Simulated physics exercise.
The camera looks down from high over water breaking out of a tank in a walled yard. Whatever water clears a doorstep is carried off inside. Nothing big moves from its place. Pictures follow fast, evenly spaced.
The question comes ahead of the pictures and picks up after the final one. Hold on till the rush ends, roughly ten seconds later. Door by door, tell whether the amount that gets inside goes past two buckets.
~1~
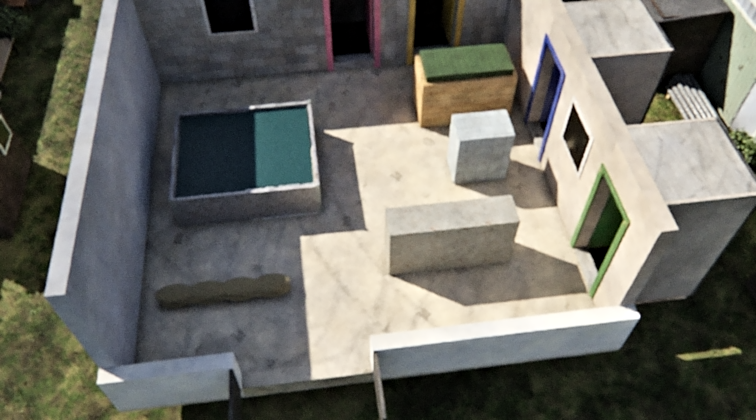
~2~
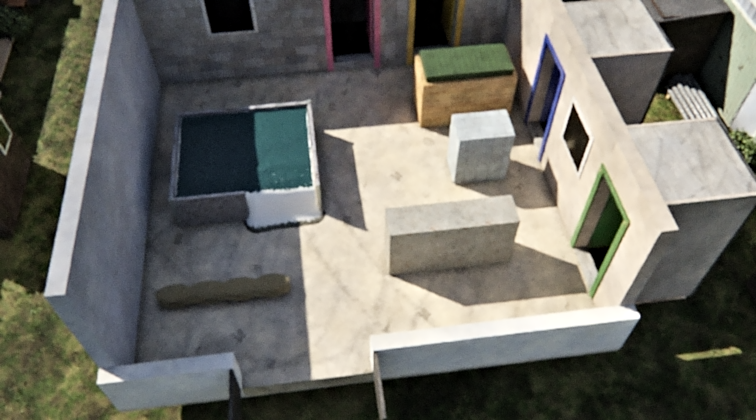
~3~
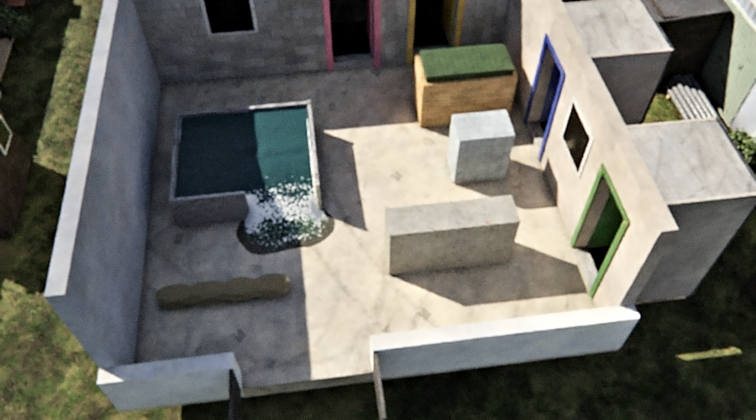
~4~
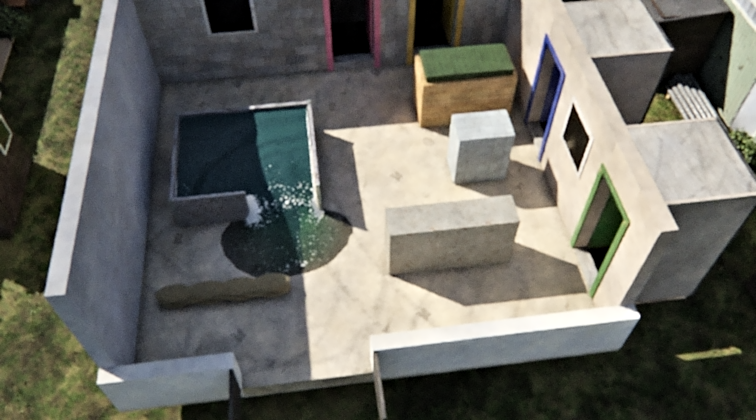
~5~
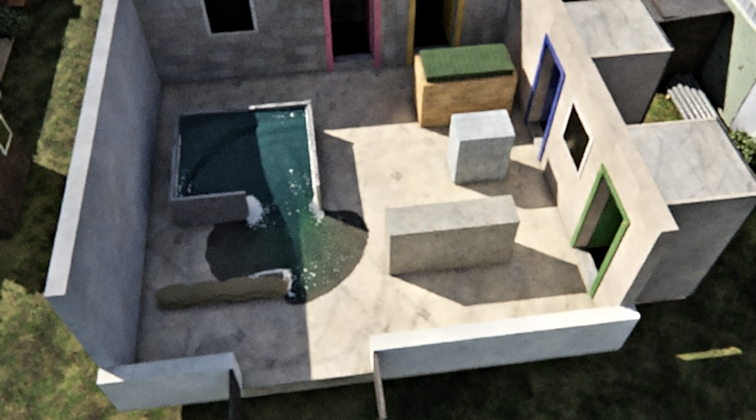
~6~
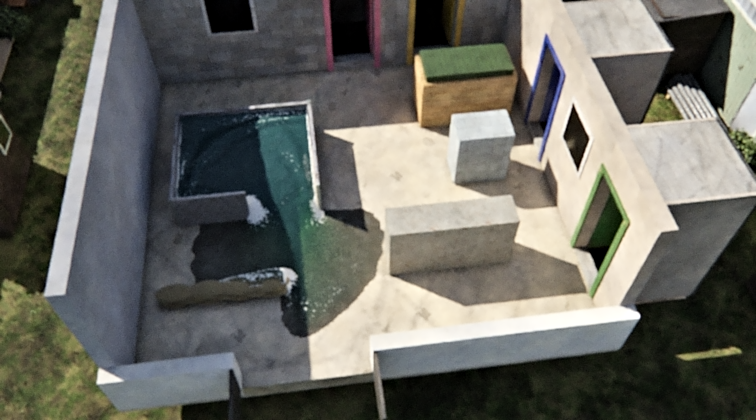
Door by door: The yellow door stays at two buckets or less, the green door goes past two buckets, the blue door stays at two buckets or less, the pink door stays at two buckets or less.
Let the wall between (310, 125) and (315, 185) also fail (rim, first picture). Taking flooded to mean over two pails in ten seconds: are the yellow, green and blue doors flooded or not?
Yellow door: Falls short; green door: Exceeds the limit; blue door: Exceeds the limit.
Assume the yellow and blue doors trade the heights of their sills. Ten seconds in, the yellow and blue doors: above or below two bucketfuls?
The yellow door falls short, the blue door falls short.
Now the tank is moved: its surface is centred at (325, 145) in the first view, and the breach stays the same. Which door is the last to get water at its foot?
It would be the pink-painted one.
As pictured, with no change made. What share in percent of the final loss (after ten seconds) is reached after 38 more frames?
Near 70 in a hundred.
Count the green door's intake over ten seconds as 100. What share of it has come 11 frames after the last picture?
Share by then: About 0 in a hundred.
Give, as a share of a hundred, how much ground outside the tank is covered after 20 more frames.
It works out to about 45 in a hundred.
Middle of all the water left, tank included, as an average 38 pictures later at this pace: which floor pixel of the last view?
Near pixel (312, 223).
A moment on, water covers 20 % of the floor; the yellow door not reached, the green door not reached, the blue door not reached, the pink door not reached.
Next, water covers 35 % of the floor; the yellow door not reached, the green door not reached, the blue door not reached, the pink door not reached.
Then, water covers 45 % of the floor; the yellow door not reached, the green door over two buckets in, the blue door not reached, the pink door not reached.
Later, water covers 60 % of the floor; the yellow door not reached, the green door far over two buckets in, the blue door wet at the sill, nothing in, the pink door not reached.
In the end, water covers 95 % of the floor; the yellow door wet at the sill, nothing in, the green door far over two buckets in, the blue door wet at the sill, nothing in, the pink door wet at the sill, nothing in.
